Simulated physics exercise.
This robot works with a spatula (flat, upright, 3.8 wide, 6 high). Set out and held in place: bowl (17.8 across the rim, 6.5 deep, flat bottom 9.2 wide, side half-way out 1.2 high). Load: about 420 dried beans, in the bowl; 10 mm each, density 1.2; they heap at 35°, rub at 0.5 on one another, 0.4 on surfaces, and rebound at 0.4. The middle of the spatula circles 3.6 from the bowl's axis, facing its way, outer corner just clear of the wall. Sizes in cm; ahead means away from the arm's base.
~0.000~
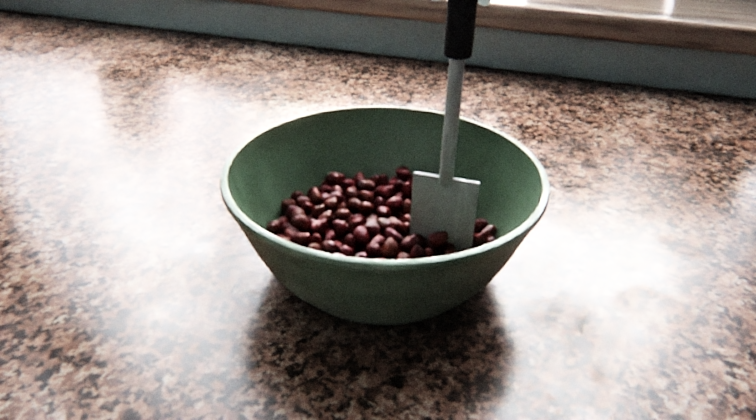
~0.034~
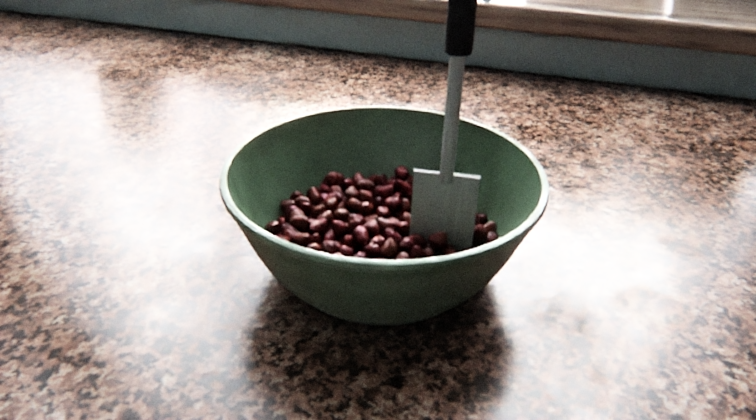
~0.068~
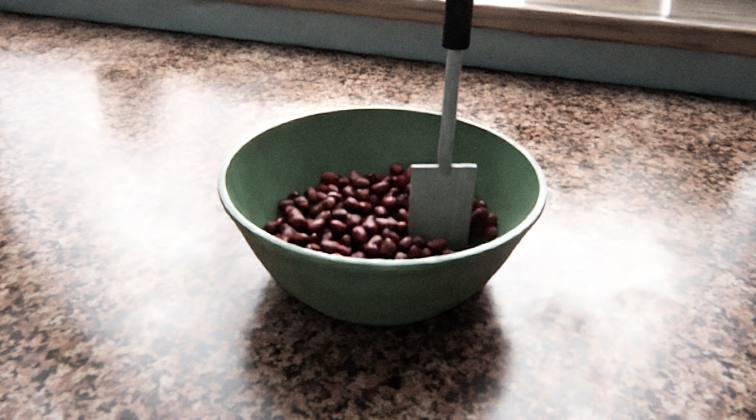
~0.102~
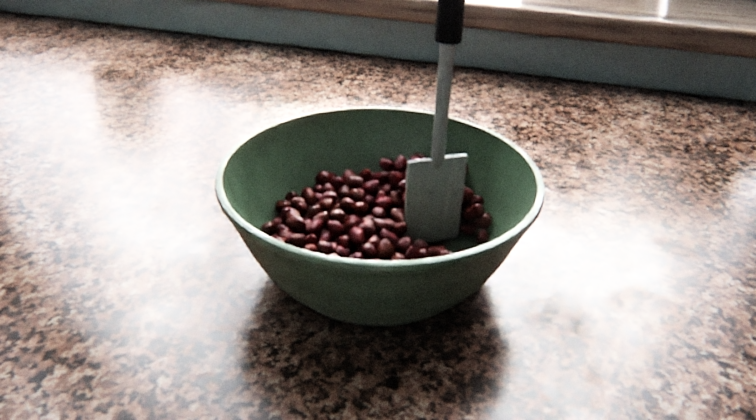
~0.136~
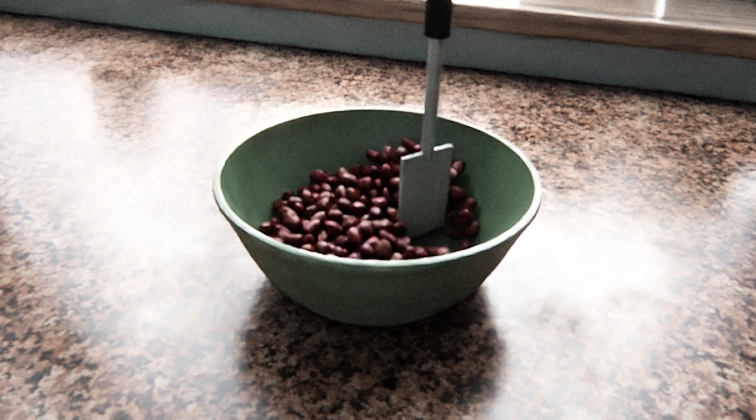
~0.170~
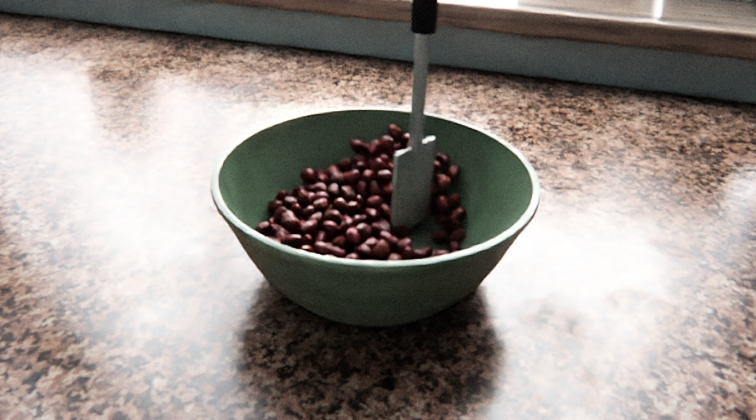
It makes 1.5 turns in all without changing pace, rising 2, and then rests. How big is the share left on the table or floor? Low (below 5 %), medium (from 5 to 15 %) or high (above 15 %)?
Share on the table or floor: Low (below 5 %).
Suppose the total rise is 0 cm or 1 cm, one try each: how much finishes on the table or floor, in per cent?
About 0 and 0 per cent.
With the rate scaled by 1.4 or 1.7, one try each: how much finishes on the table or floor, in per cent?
About 0 and 5 per cent.
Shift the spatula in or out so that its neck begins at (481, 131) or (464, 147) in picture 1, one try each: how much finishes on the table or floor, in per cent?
Some 0 and 0 per cent.
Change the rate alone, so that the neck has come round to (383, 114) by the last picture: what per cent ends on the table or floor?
Some 0 per cent.
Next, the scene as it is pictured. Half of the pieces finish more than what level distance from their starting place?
About 5 cm.
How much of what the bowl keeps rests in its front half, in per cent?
Roughly 50 per cent.
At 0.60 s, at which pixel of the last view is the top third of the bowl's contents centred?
Near (362, 255).
After 0.60 s, 251° round, highest piece 7 above the table; 419 in the bowl.
After 1.03 s, 78° round, highest piece 6 above the table; 419 in the bowl.
After 1.45 s, 180° round, highest piece 5 above the table; 419 in the bowl.
After 2.15 s, 180° round, highest piece 5 above the table; 419 in the bowl.
In the end, 419 in the bowl. That is 0 % on the table or floor.
